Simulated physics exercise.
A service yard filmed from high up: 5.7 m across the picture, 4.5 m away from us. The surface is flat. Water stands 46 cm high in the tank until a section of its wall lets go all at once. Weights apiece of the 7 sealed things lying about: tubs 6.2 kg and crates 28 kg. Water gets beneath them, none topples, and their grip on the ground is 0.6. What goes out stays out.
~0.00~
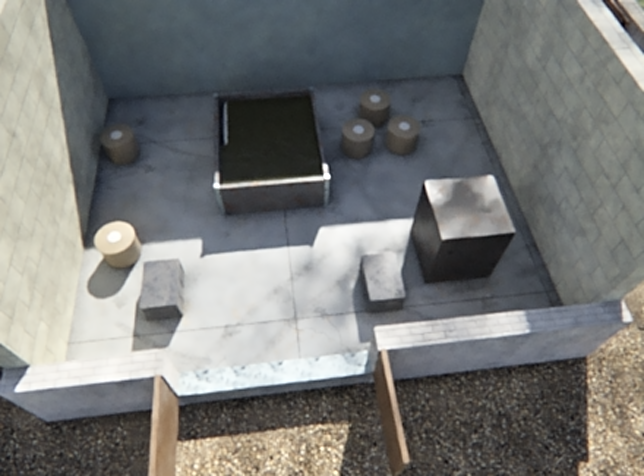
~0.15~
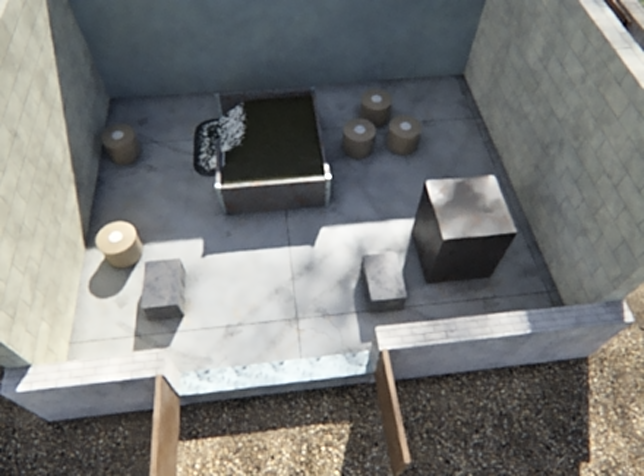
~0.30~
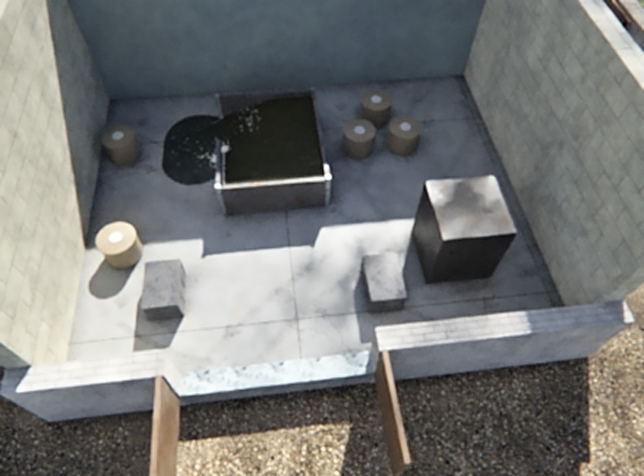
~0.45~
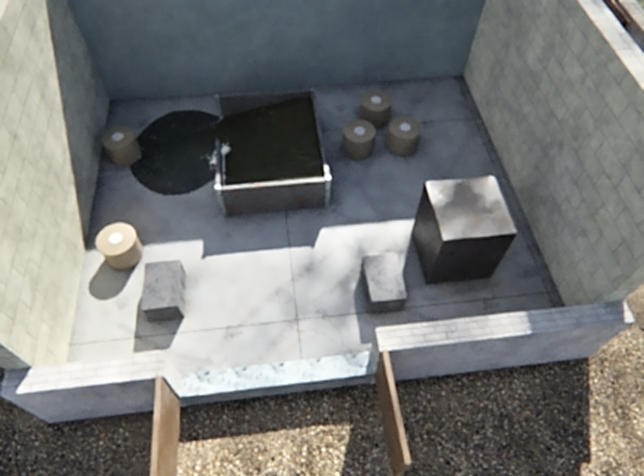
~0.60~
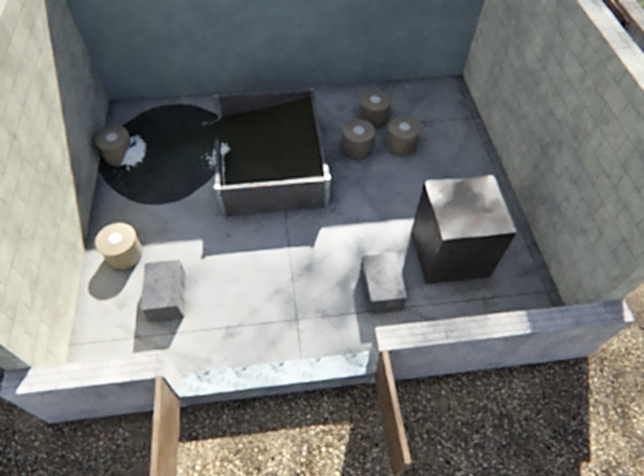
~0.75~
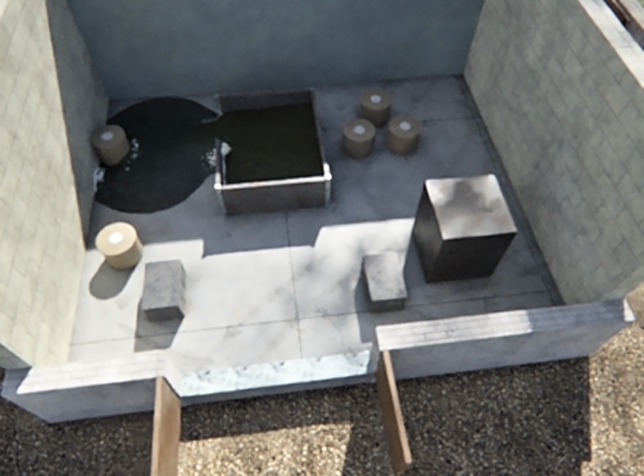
The footage shows a walled yard from above, where dark liquid spills from the left side of a rectangular tank and spreads across the floor, reaching a round tub near the left wall and shifting it slightly left.
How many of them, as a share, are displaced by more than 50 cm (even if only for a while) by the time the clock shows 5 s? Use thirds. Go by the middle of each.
It is under a third.
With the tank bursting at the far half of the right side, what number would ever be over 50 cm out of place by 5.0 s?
In that case 3 of them.
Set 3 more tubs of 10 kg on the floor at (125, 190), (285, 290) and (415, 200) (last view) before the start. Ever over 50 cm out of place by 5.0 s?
In that order: Past it, less, under.
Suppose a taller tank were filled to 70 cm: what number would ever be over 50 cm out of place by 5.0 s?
Then 2.
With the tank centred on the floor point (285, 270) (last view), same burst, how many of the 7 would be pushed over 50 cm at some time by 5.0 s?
Then 2.
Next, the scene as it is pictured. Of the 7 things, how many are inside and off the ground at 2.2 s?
At that moment 1.
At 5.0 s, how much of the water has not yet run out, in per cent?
About 100 per cent.
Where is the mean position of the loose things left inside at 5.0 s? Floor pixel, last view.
Around (305, 221).
After 1.1 s 0 of 7 are over 50 cm from their spots; 1 afloat.
After 2.2 s 0 of 7 are over 50 cm from their spots; 1 afloat.
After 3.5 s 1 of 7 are over 50 cm from their spots; 1 afloat.
After 5.0 s 2 of 7 are over 50 cm from their spots, and 2 have been at some point; 1 afloat.
